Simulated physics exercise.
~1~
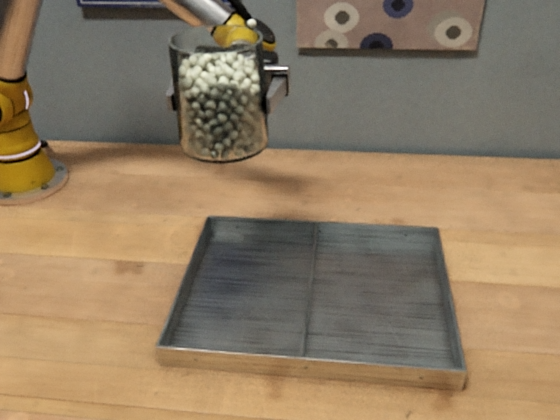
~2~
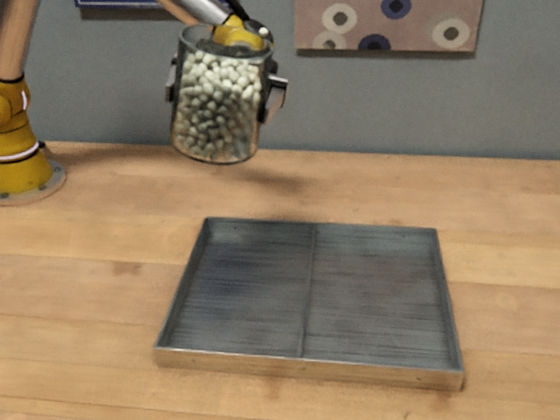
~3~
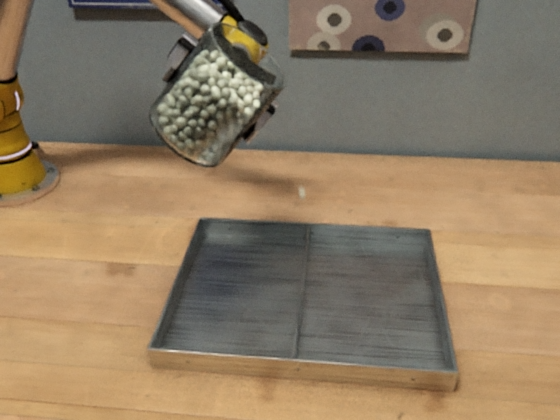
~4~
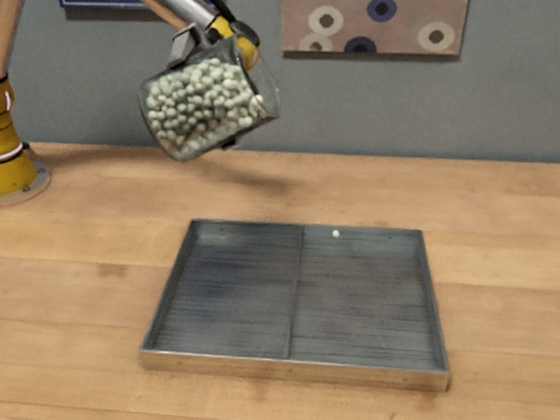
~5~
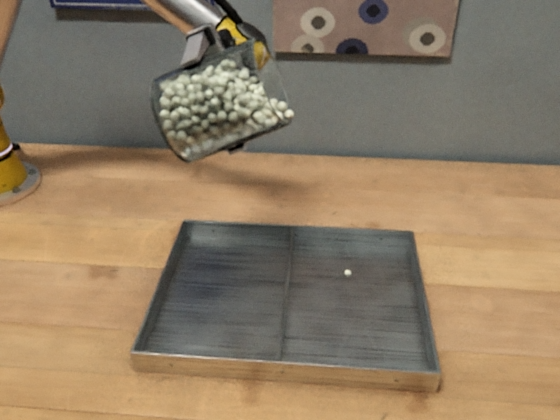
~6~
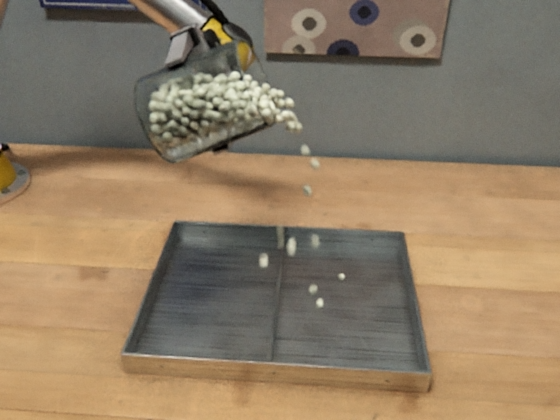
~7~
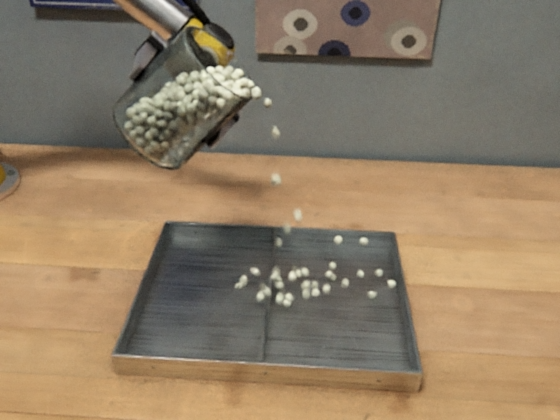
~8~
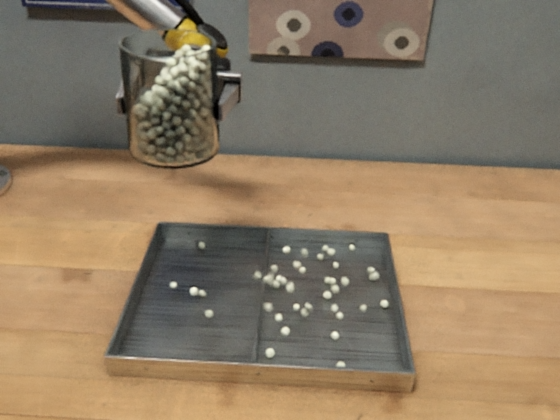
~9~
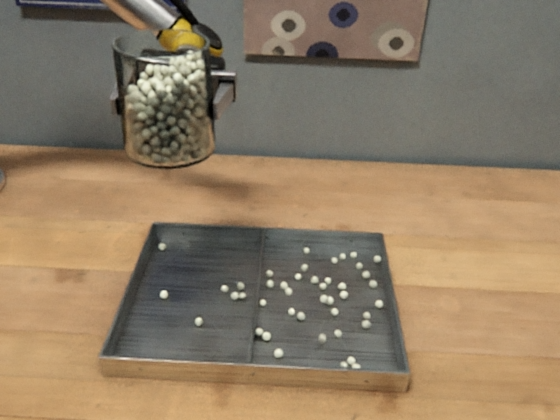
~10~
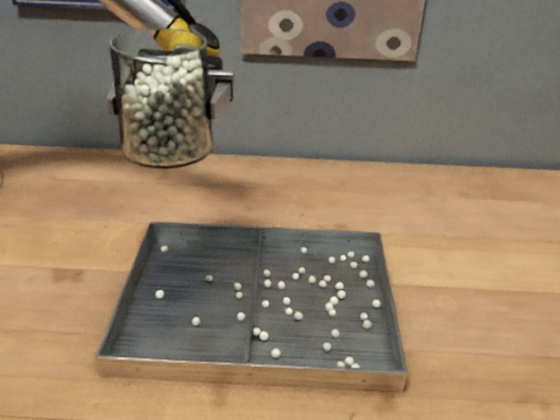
A clear cup of pale beads, held by a robot arm above a divided metal tray, tips to the right and spills some beads, then swings back upright, still mostly full, leaving beads scattered across both parts of the tray, more of them on the right.
